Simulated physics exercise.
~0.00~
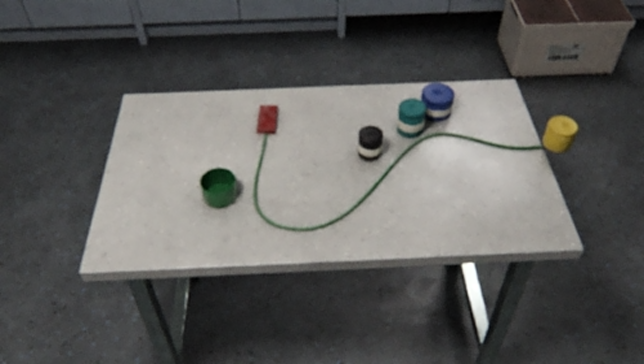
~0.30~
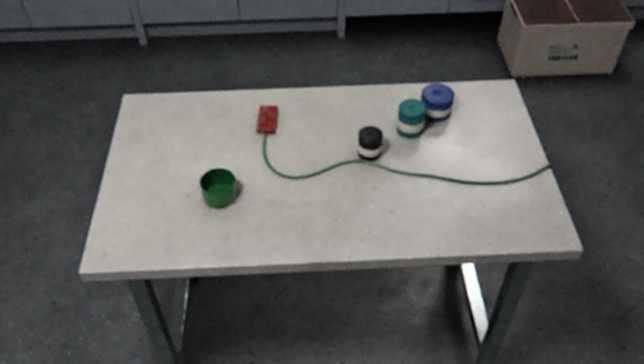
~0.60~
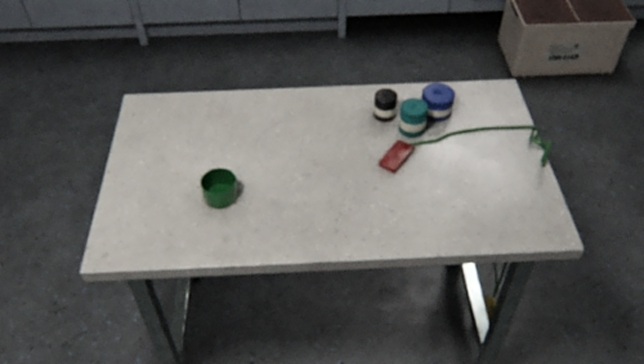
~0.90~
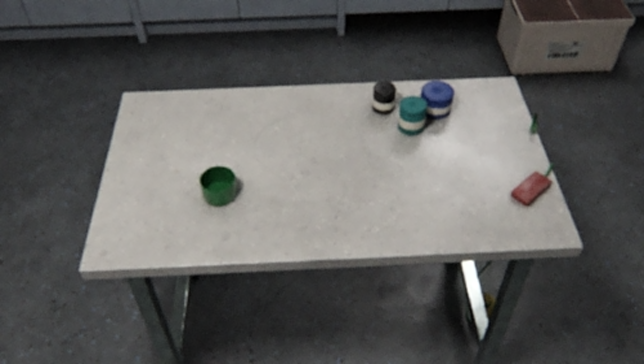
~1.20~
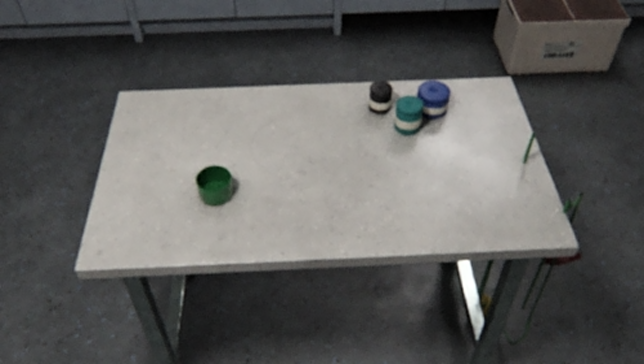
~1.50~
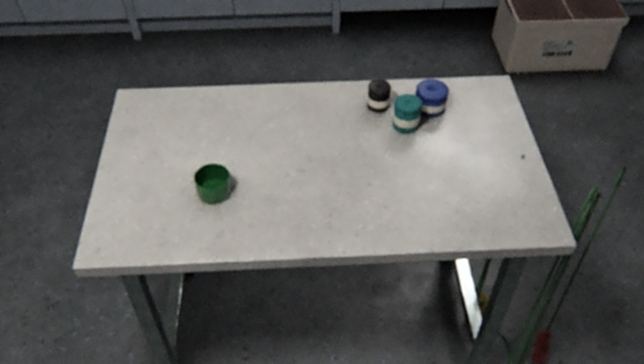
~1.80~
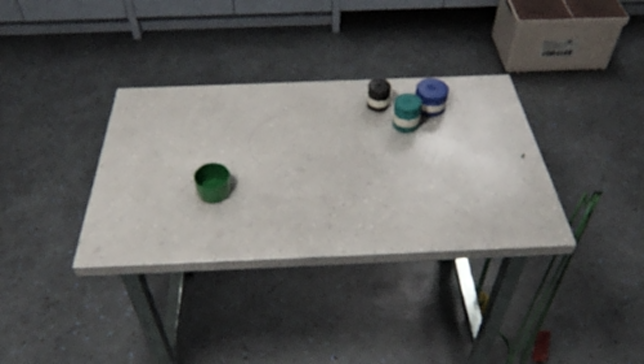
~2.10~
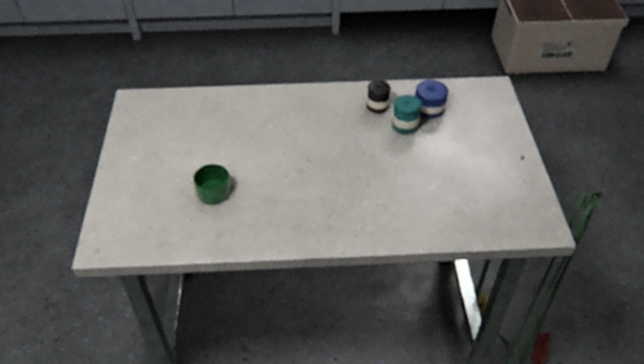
Yellow speaker dropping off a table's right edge, its green cable dragging a red phone past a shifting black canister and over.
